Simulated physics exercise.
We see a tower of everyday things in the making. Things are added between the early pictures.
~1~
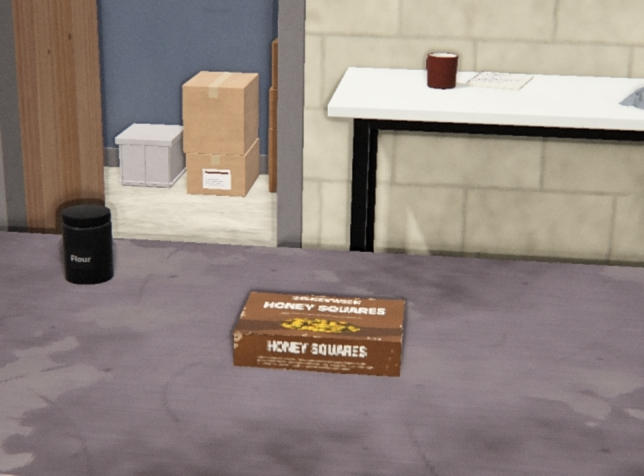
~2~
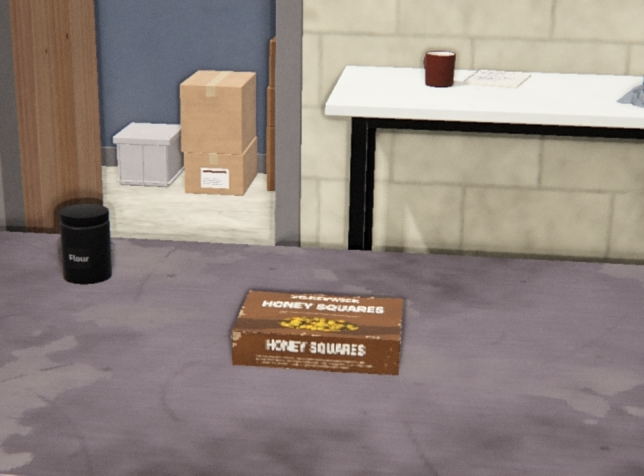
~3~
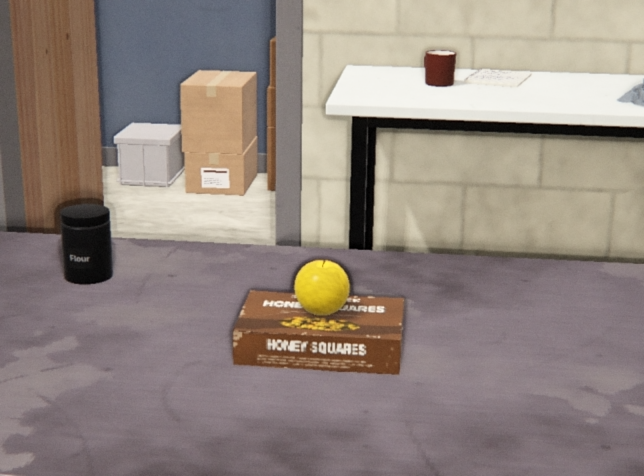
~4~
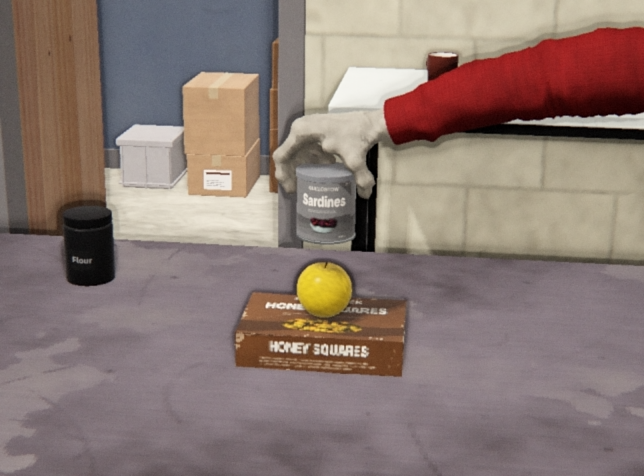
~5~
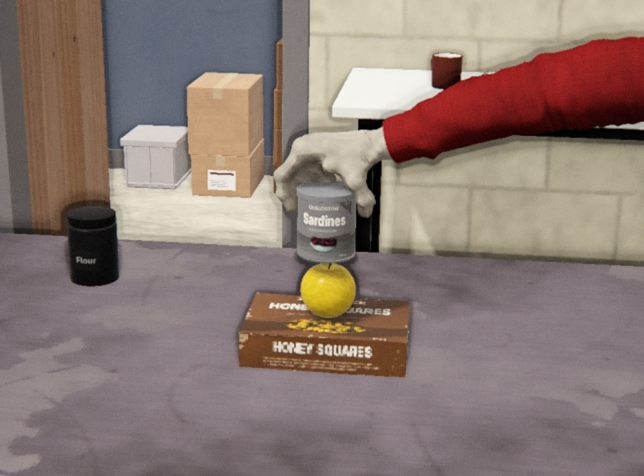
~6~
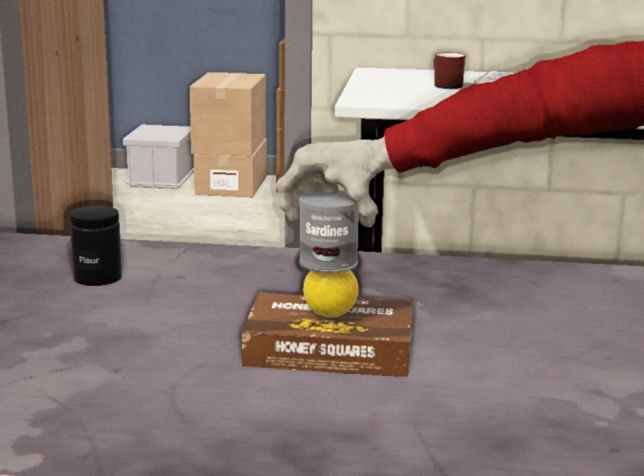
A yellow apple appears on a brown packet, and a hand lowers a grey can onto it.
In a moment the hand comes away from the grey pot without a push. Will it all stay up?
In the end the pile gives way.
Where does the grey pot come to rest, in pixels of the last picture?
At about (174, 310).
Then, 0.50 s on from there, grey pot turned 47° from how it was put near (295, 237).
Then, 0.60 s on from there, grey pot now fallen.
Then, 0.70 s on from there, things are still on the move.
Then, 0.80 s on from there, as before.
In the end, fallen, grey pot; the other 3 unmoved. At the end, from the last picture's camera, grey pot near (174, 311). The pile loses its balance.
